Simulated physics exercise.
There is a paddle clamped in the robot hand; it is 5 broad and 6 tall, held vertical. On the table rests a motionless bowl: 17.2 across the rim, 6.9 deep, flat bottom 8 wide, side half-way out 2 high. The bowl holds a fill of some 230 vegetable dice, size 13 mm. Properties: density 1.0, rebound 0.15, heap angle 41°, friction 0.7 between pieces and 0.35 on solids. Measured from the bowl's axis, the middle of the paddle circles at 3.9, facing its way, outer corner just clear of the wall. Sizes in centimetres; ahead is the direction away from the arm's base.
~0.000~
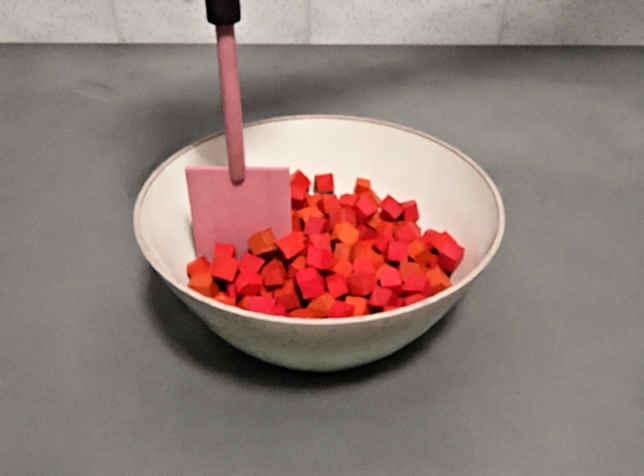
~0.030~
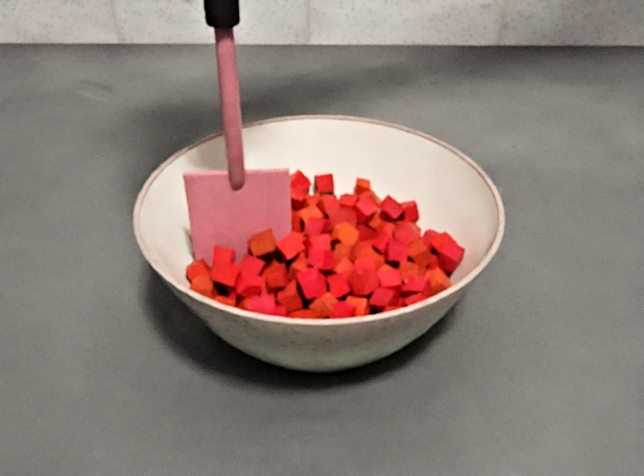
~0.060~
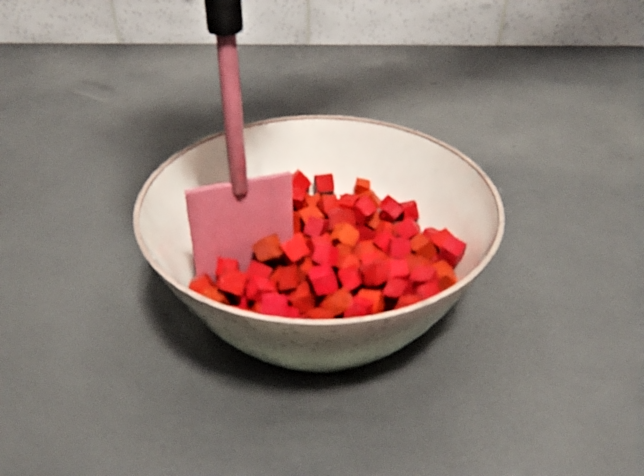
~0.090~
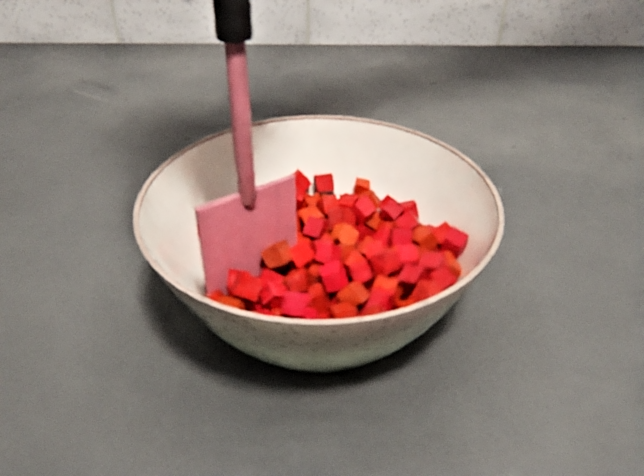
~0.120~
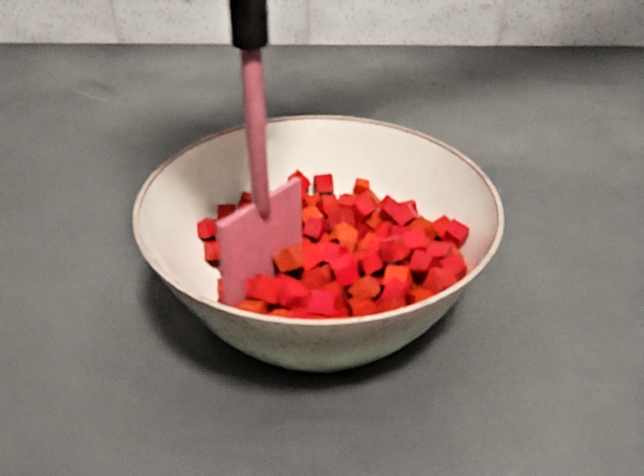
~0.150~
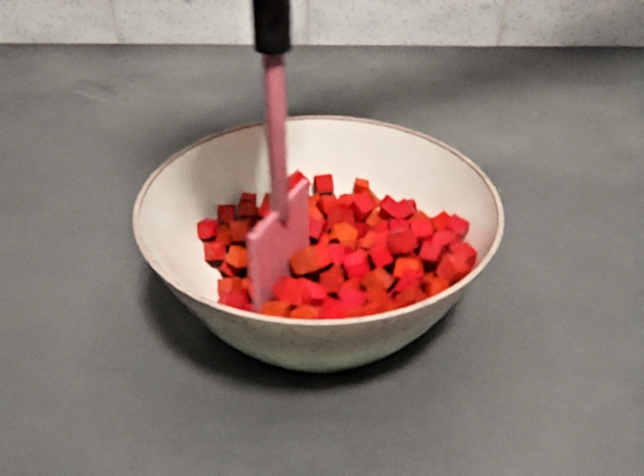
A flat pink paddle with a black grip, upright at the left side of a bowl, barely shifts at first, then sweeps toward the viewer and rightward while turning edge-on, nudging cubes right and uncovering others behind it. The speckled off-white bowl of red and orange cubes stays still on a grey tabletop before a pale wall. The fixed view looks down at an angle from the front.
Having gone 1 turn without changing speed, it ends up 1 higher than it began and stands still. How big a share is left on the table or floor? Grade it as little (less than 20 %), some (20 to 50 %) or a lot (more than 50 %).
Grade: Little, less than 20 %.
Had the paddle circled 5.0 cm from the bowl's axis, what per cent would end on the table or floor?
Then some 0 percent.
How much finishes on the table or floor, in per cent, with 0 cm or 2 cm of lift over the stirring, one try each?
First try about 15 per cent, second about 15 per cent.
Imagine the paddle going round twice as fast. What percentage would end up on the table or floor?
In that case it comes to around 35 percent.
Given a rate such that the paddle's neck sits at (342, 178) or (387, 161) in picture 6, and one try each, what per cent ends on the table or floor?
Around 25 and 35 percent, in that order.
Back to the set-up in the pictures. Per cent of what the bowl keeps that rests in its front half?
Close to 70 in a hundred.
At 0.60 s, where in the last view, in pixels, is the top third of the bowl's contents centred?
Roughly pixel (229, 184).
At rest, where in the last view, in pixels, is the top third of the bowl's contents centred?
Centre, approx.: (246, 284).
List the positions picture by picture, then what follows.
In the first frame, paddle neck at (235, 140), 0° round; upper third of the load around (326, 252), from x 200 to 450, top at y 180; 234 in the bowl.
In the second frame, paddle neck at (234, 143), 6° round; upper third of the load around (326, 254), from x 200 to 450, top at y 180.
In the third frame, paddle neck at (236, 153), 20° round; upper third of the load around (327, 260), from x 200 to 450, top at y 180.
In the fourth frame, paddle neck at (244, 162), 35° round; upper third of the load around (345, 262), from x 210 to 455, top at y 180.
In the fifth frame, paddle neck at (259, 171), 50° round; upper third of the load around (362, 264), from x 210 to 455, top at y 180.
In the sixth frame, paddle neck at (279, 177), 66° round; upper third of the load around (371, 263), from x 210 to 460, top at y 180; 234 in the bowl.
After 0.38 s, 179° round, highest piece 9 above the table; 228 in the bowl, 2 on the table or floor, 4 in flight or on the tool.
After 0.60 s, 293° round, highest piece 10 above the table; 211 in the bowl, 16 on the table or floor, 7 in flight or on the tool.
After 0.91 s, 0° round, highest piece 8 above the table; 203 in the bowl, 31 on the table or floor.
After 1.61 s, 0° round, highest piece 8 above the table; 203 in the bowl, 31 on the table or floor.
At rest, 203 in the bowl, 31 on the table or floor. That is 13 % on the table or floor.
